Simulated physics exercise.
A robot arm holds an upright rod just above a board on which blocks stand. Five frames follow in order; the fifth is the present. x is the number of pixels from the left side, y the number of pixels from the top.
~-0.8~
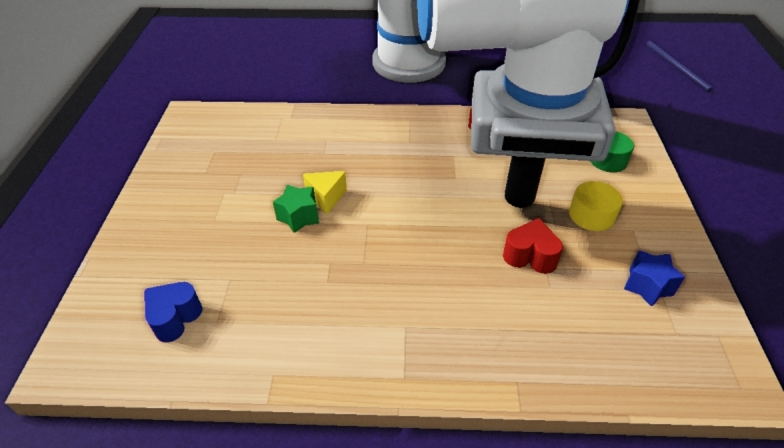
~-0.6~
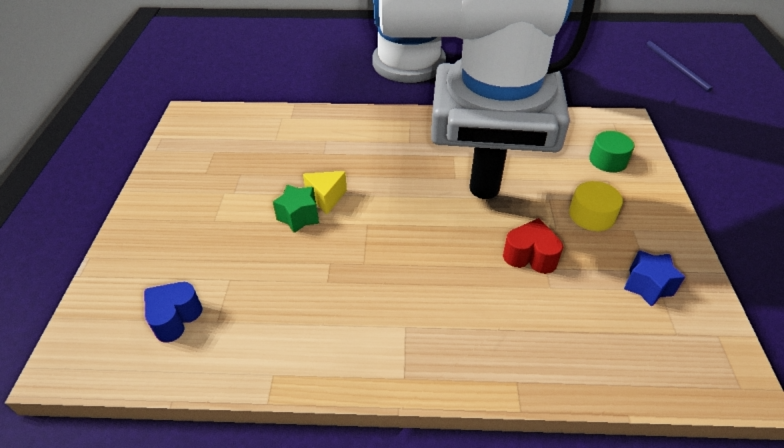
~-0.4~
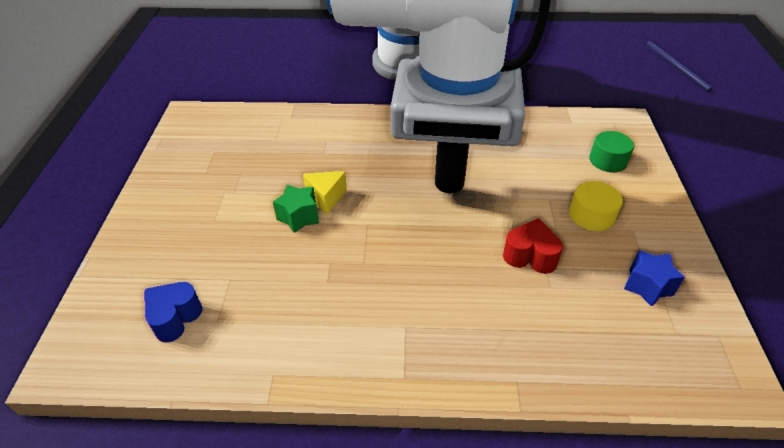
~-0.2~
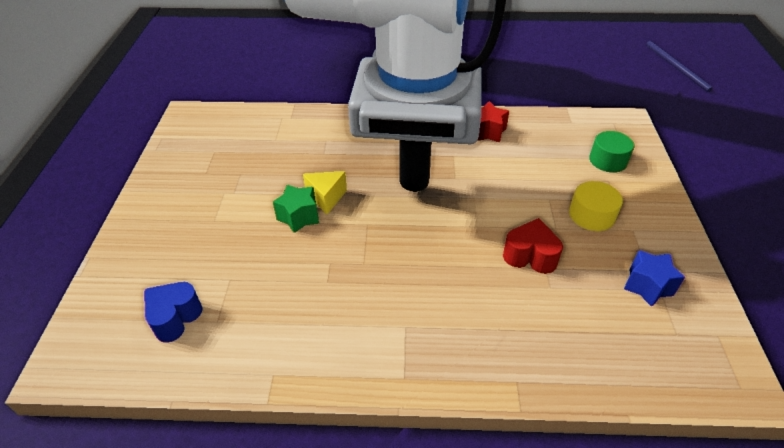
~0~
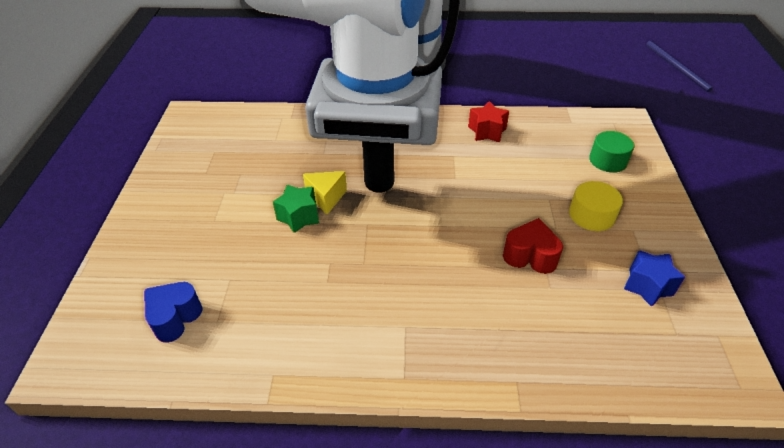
A white and grey robot arm with blue bands holds a black upright rod over a light wooden board on a purple surface, seen from above at a fixed angle. A green star touches a yellow triangle left of centre, a blue heart sits lower left, and red, yellow, green and blue blocks stand right. The arm slides steadily left, uncovering a red star behind it, while the blocks stay still.
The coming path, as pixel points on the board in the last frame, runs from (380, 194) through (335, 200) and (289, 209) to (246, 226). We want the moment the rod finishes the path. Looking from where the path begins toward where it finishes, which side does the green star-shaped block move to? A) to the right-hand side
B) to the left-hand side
B: To the left-hand side.
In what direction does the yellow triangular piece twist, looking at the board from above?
Short answer: Clockwise.
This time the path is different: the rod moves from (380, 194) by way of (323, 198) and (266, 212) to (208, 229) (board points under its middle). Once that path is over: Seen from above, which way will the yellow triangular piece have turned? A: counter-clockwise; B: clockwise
B: Clockwise.
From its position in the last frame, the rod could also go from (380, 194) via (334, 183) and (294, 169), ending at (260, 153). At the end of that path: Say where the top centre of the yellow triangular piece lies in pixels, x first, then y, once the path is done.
It will likely be found at (294, 174).
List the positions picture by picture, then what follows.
In the first picture, rod tip (519, 199); block tops, green star-shaped block (296, 197); yellow triangular piece (324, 180).
In the second picture, rod (484, 190); blocks unchanged.
In the third picture, rod (449, 185); blocks unchanged.
In the fourth picture, rod (414, 183); blocks unchanged.
In the fifth picture, rod (379, 184); green star-shaped block (296, 197); yellow triangular piece (324, 180).
What follows on the original path. One third of the way, rod (334, 190); green star-shaped block (289, 200), turned 20° anticlockwise; yellow triangular piece (306, 177), turned 20° anticlockwise.
Two thirds of the way, rod (287, 199); green star-shaped block (265, 209), turned 50° anticlockwise; yellow triangular piece (271, 175), turned 25° clockwise.
At the end, rod (243, 217); green star-shaped block (237, 231), turned 85° anticlockwise; yellow triangular piece (268, 175), turned 30° clockwise.
